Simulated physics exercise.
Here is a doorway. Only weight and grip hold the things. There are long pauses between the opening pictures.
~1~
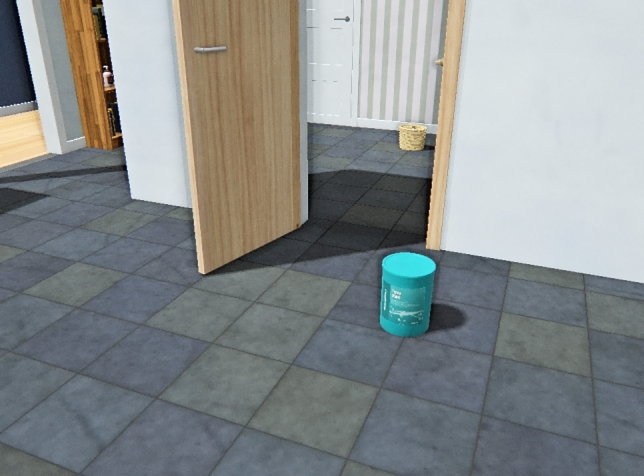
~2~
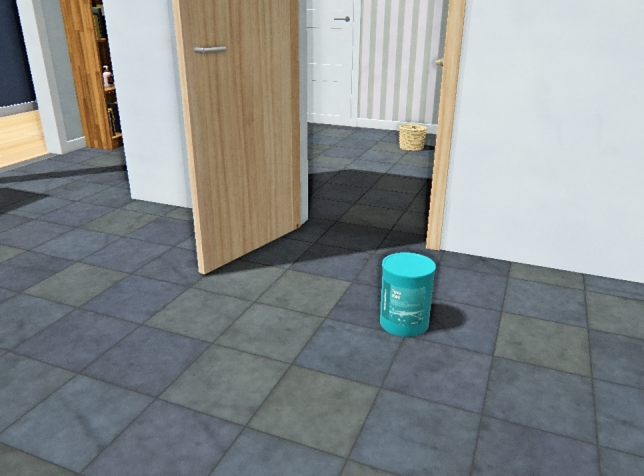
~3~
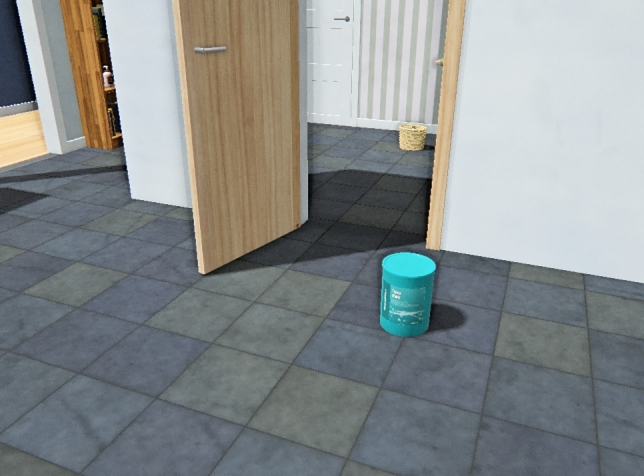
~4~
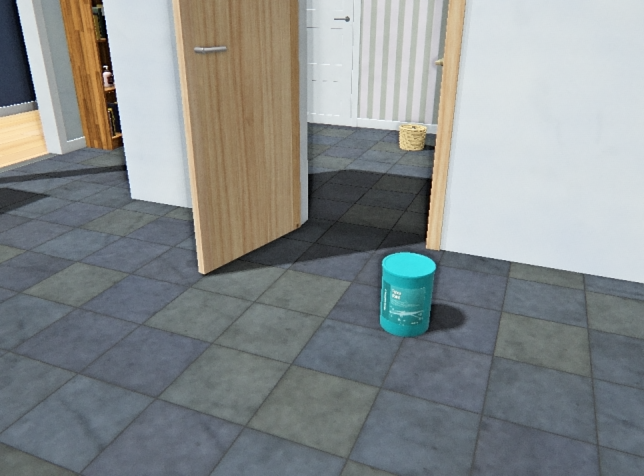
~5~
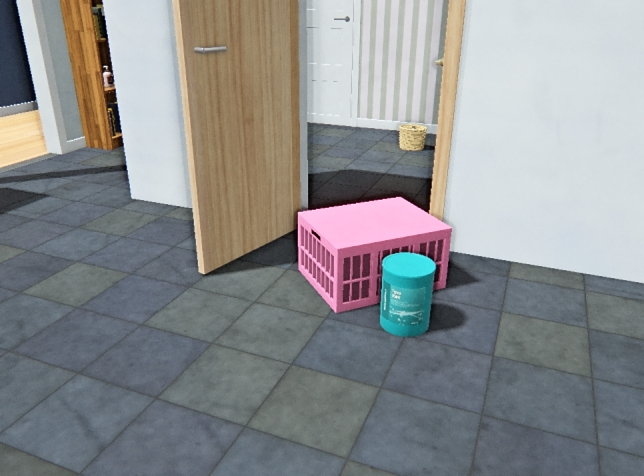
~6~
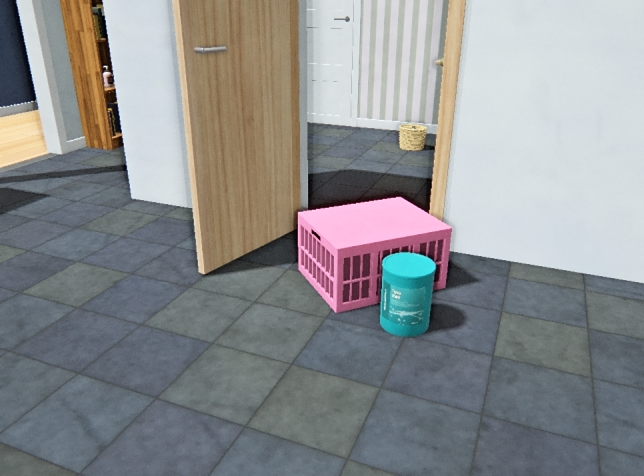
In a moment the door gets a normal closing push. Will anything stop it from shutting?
It stops short.
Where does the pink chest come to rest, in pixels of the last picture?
Near (378, 250).
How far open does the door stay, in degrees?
Some 65° open.
Then, 0.40 s later than the last frame, door at 95°.
Then, 0.70 s later than the last frame, door at 76°.
Then, 0.90 s later than the last frame, door at 65°; pink chest moved a little near (376, 250).
When it is over, door at 64°; both as before. End places, in pixels of the last picture, pink chest near (378, 250).
